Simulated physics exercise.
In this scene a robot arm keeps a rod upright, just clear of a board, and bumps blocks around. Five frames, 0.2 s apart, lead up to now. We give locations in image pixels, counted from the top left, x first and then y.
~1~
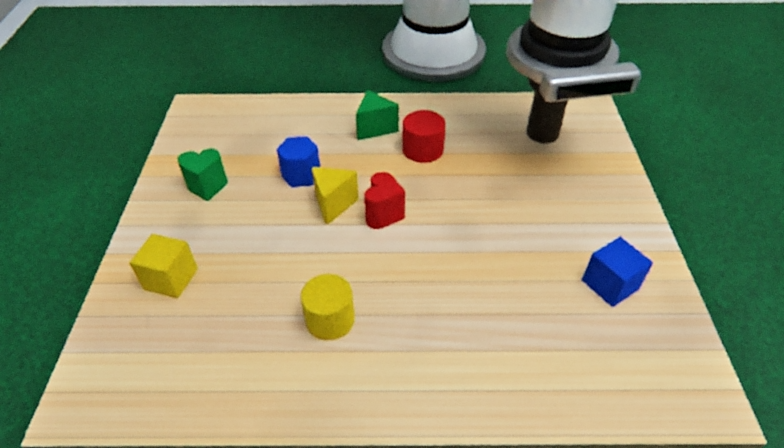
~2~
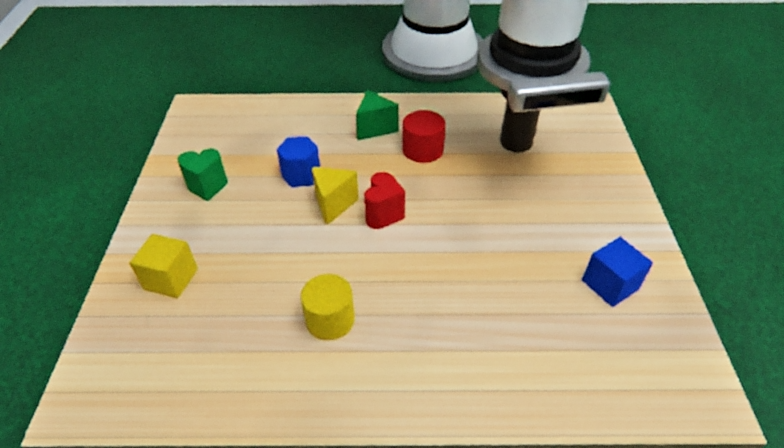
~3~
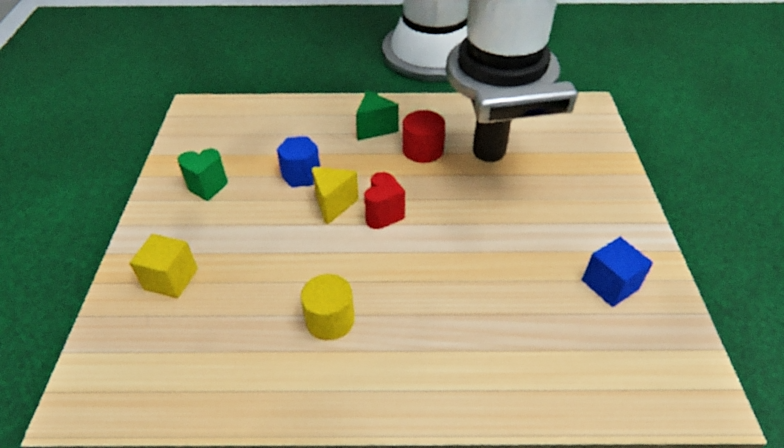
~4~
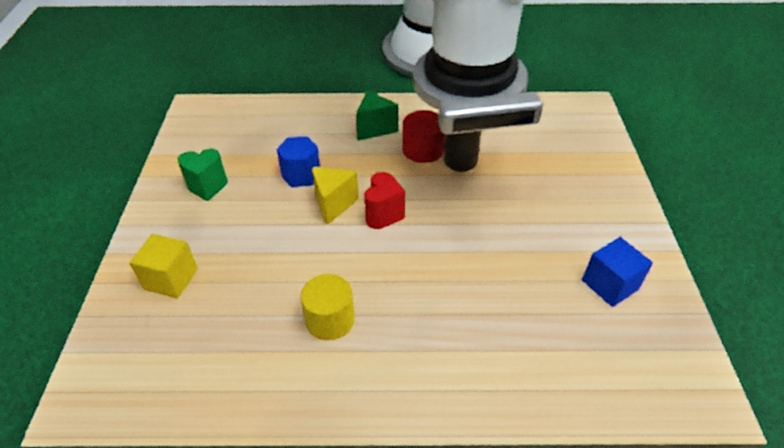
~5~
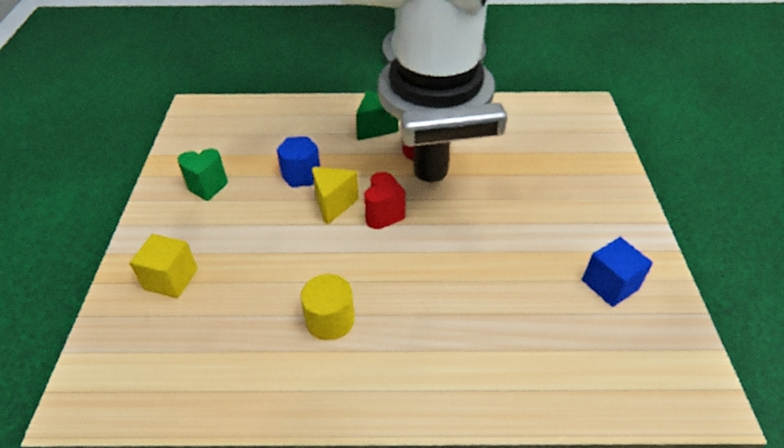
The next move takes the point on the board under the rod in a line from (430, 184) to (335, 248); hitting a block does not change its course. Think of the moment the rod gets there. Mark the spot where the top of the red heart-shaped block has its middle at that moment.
Its top centre lands on (308, 245).
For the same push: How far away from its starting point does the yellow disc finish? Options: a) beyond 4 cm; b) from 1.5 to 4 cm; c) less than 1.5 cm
Answer: C.
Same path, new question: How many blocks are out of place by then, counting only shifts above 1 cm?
Moved: Just one.
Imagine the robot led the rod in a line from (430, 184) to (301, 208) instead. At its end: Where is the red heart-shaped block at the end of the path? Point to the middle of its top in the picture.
Its top centre lands on (364, 193).
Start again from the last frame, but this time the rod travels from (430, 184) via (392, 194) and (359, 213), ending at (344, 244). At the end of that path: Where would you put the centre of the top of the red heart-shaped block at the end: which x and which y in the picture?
At pixel (357, 243).
The first path, step by step. One third of the way, rod (400, 192); red heart-shaped block (374, 193).
Two thirds of the way, rod (368, 213); red heart-shaped block (342, 218), turned 20° anticlockwise.
At the end, rod (333, 236); yellow disc unmoved; yellow triangular piece unmoved; red heart-shaped block (308, 245), turned 35° anticlockwise.
